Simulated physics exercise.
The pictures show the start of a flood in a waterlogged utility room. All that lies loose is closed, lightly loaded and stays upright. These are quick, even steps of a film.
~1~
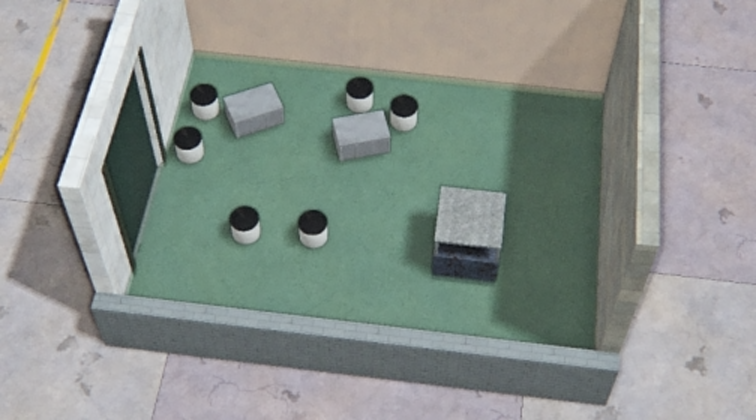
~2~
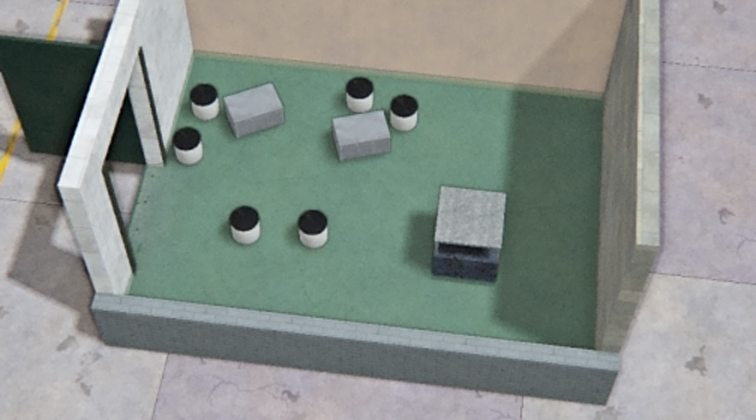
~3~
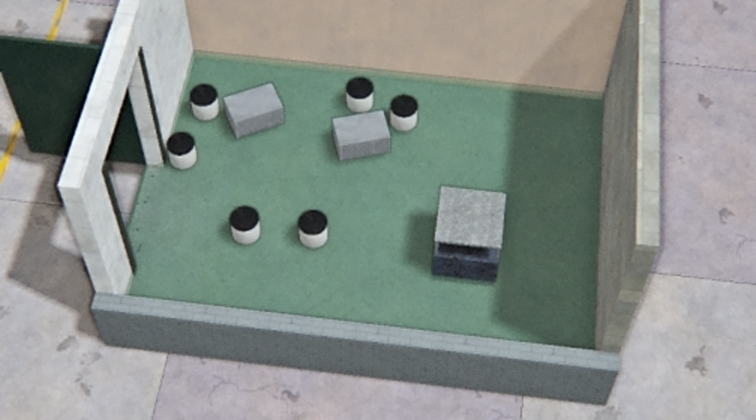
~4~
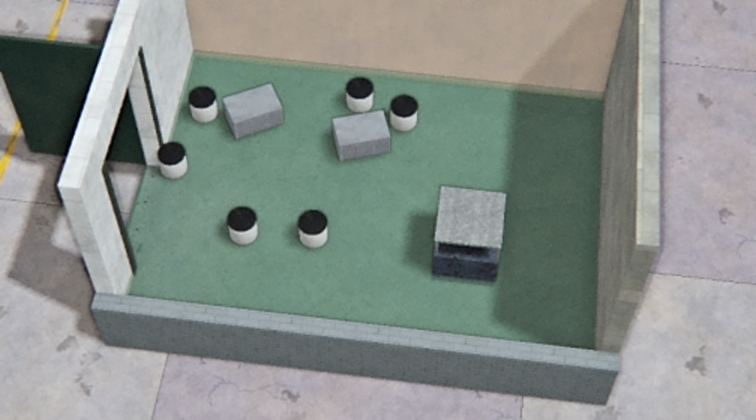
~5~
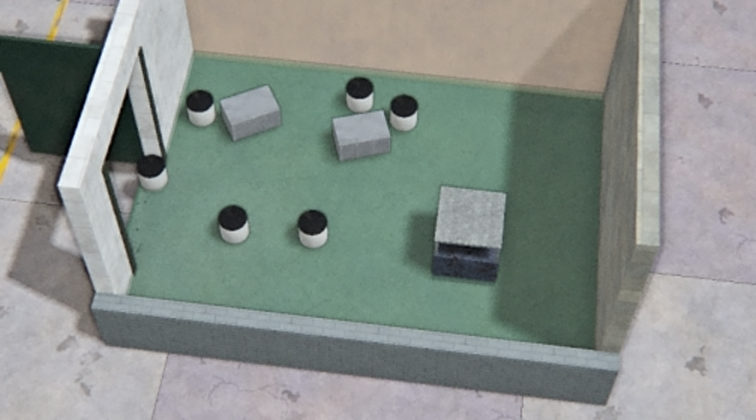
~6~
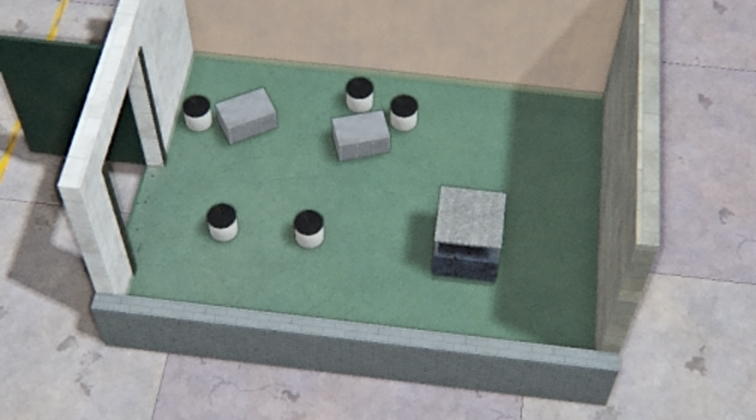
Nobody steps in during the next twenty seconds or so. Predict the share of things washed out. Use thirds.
Share: Two thirds or above.
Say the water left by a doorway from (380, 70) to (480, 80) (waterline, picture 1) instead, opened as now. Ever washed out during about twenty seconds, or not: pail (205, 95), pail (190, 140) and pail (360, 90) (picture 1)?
In that order: Inside, stays, gone.
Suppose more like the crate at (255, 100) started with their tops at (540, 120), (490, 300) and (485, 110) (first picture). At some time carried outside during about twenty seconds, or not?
One after the other: Still in, stays, no.
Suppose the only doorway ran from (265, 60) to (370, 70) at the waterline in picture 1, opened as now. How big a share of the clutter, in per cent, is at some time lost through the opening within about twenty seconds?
Near 90 in a hundred.
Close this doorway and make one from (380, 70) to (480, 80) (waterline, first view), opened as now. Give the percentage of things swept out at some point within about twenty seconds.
About 50 per cent.
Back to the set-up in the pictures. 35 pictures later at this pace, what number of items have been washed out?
It comes to 6.
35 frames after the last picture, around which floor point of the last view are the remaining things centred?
Near (237, 152).
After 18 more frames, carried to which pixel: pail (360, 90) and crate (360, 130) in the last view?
Roughly at (274, 98) and (248, 145).
A moment on, 1 of 8 are out; 7 afloat.
Next, 5 of 8 are out; 3 afloat.
Later, 6 of 8 are out; 2 afloat.
In the end, 7 of 8 are out; 1 afloat.
